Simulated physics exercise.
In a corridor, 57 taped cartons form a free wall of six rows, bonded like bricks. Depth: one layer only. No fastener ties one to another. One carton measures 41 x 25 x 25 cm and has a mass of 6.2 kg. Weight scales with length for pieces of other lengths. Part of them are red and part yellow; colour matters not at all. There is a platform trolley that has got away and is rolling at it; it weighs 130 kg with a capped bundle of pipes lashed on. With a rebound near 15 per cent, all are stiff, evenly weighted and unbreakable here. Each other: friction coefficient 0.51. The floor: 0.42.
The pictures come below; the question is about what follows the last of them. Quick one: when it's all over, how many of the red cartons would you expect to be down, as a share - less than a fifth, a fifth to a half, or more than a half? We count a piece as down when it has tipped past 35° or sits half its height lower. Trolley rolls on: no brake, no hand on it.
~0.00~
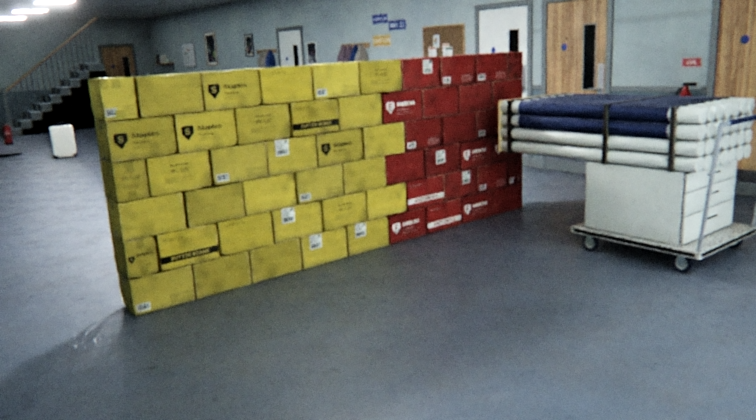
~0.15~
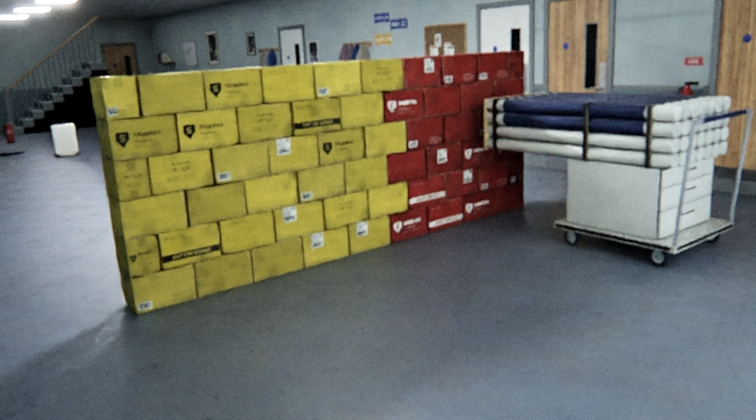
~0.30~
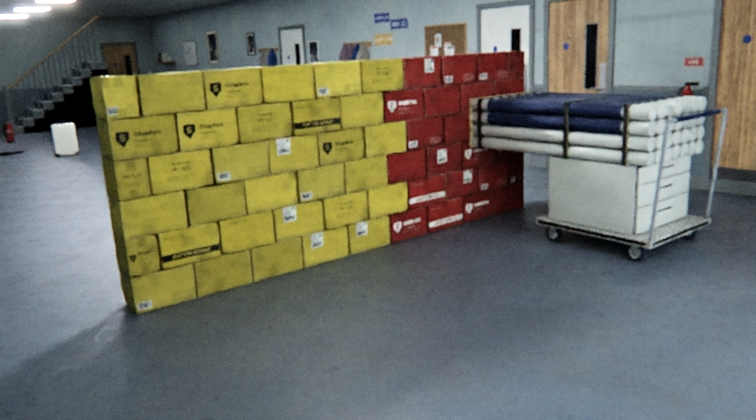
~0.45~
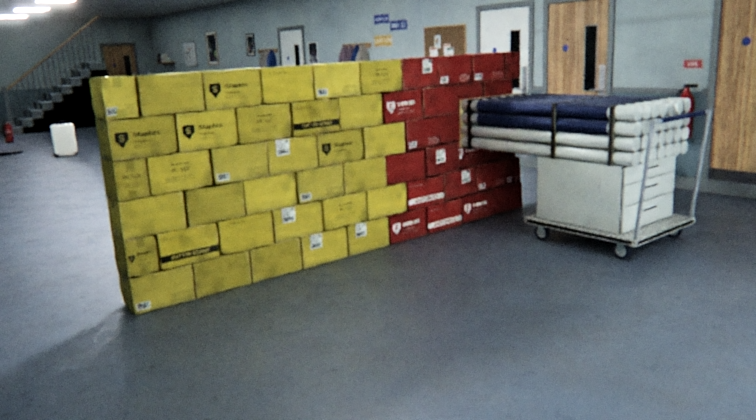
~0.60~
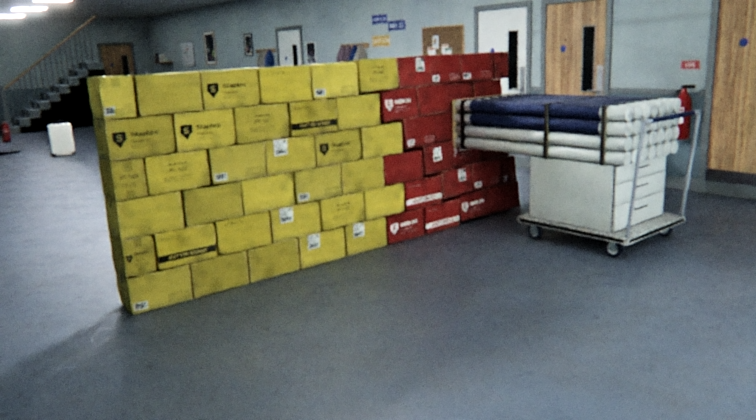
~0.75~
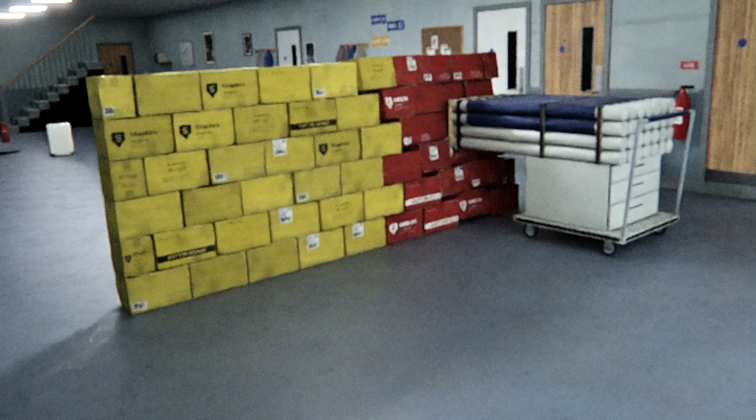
I'd say more than a half.
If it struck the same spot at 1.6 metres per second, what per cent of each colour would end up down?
Then yellow 0, red 80 per cent.
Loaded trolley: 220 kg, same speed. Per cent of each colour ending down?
Yellow 0, red 80 per cent.
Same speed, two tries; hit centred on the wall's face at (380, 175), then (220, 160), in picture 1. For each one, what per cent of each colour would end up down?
Down by colour - yellow: 0%, then 60%; red: 0%, then 0%.
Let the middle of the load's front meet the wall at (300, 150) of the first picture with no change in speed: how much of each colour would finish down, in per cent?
Down at the end: Yellow 0 percent, red 0 percent.
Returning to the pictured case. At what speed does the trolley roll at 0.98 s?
Roughly 0.2 m/s.
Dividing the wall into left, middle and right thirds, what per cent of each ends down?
I'd put it at 0 % left, 10 % middle and 80 % right.
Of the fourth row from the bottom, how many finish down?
The answer for that row is 4.
After 0.98 s, load 26 cm past the wall's line, still rolling; none of the 24 red cartons down (0 of 57 in all colours); top red carton leaning 19°.
After 1.28 s, load 32 cm past the wall's line, still rolling; 13 of the 24 red cartons down (13 of 57 in all colours); top red carton leaning 36°, 10 cm lower.
After 1.54 s, load 36 cm past the wall's line, still rolling; 18 of the 24 red cartons down (19 of 57 in all colours); top red carton leaning 54°, 53 cm lower.
After 1.88 s, load 39 cm past the wall's line, still rolling; 18 of the 24 red cartons down (19 of 57 in all colours); top red carton leaning 73°, 1.16 m lower.
At rest (2.8 s), load 40 cm past the wall's line, stopped; 18 of the 24 red cartons down (19 of 57 in all colours); top red carton on its side; top yellow carton unmoved. That is 75 per cent. As the last picture would show them, middles, top red carton near (131, 216), top yellow carton near (222, 88).
